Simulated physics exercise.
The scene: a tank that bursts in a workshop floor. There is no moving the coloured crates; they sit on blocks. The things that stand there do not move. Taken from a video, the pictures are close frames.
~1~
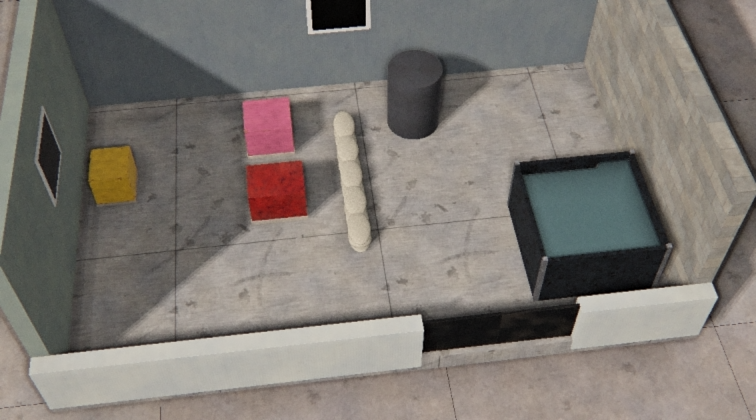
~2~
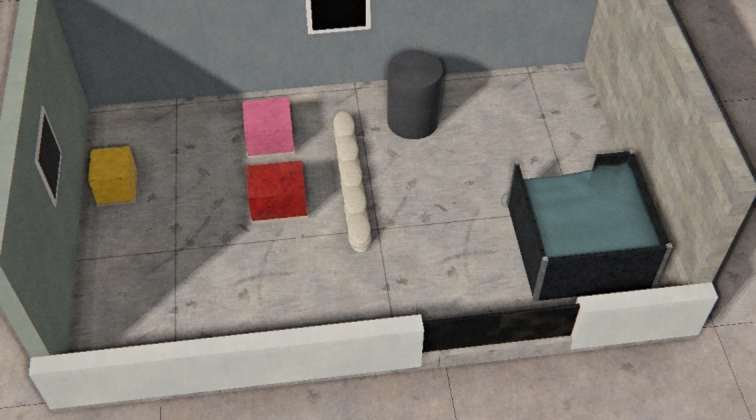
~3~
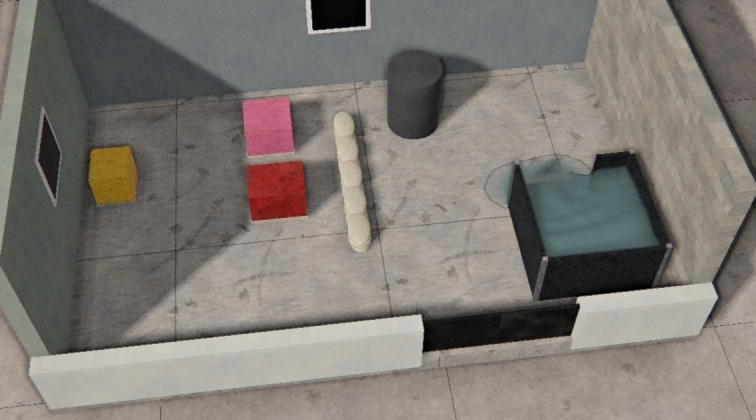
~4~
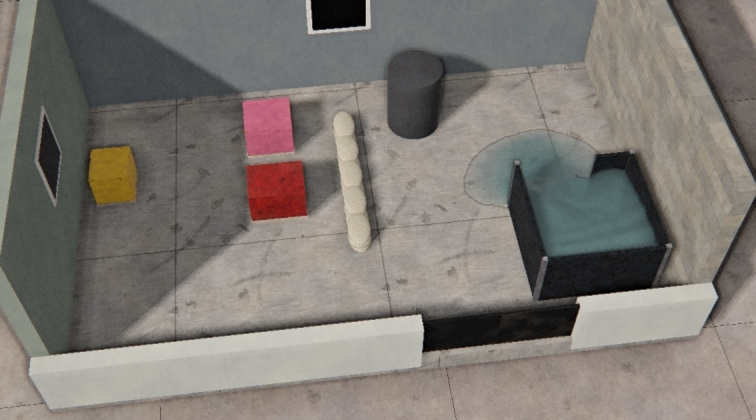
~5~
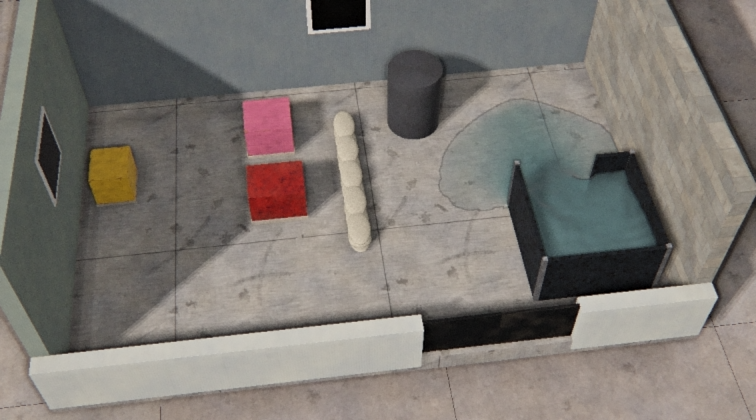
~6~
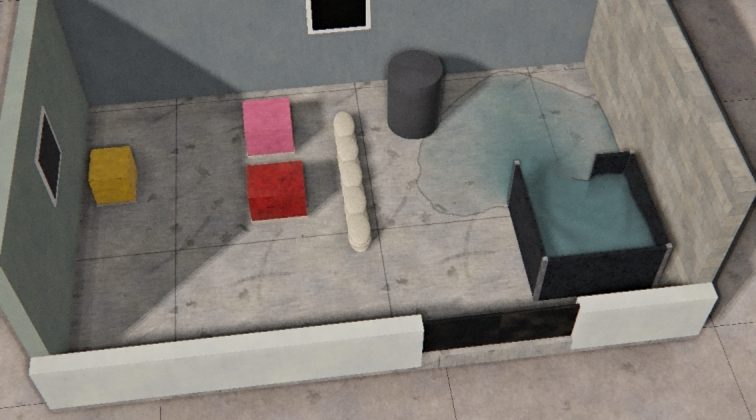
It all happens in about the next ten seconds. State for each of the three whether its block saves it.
The pink crate is not saved and gets wet. The red crate is saved. The yellow crate is not saved and gets wet.
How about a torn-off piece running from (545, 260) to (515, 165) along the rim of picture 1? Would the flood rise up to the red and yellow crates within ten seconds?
Result: Red crate reached, yellow crate reached.
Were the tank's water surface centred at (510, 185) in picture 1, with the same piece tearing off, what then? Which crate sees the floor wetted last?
Answer: The yellow crate.
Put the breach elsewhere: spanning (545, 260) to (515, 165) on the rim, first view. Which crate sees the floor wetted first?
First in line is the crate marked red.
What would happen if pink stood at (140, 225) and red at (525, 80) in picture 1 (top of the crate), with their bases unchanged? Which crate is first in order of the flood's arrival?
That should be the red one.
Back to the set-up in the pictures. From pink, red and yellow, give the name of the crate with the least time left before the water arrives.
I say the crate marked pink.
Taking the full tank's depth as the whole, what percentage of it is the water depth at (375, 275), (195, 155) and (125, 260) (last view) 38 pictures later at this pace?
First spot roughly 4 %, second 2 %, third 2 %.
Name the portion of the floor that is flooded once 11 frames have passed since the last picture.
My best guess is some 30 %.
A moment on, water covers 25 % of the floor; the pink crate not reached, the red crate not reached, the yellow crate not reached.
Next, water covers 30 % of the floor; the pink crate water round its plinth, the red crate not reached, the yellow crate not reached.
Then, water covers 45 % of the floor; the pink crate water round its plinth, the red crate water round its plinth, the yellow crate water round its plinth.
Later, water covers 70 % of the floor; the pink crate water round its plinth, the red crate water round its plinth, the yellow crate water round its plinth.
In the end, water covers 95 % of the floor; the pink crate was topped, the red crate stayed above the water, the yellow crate was topped.
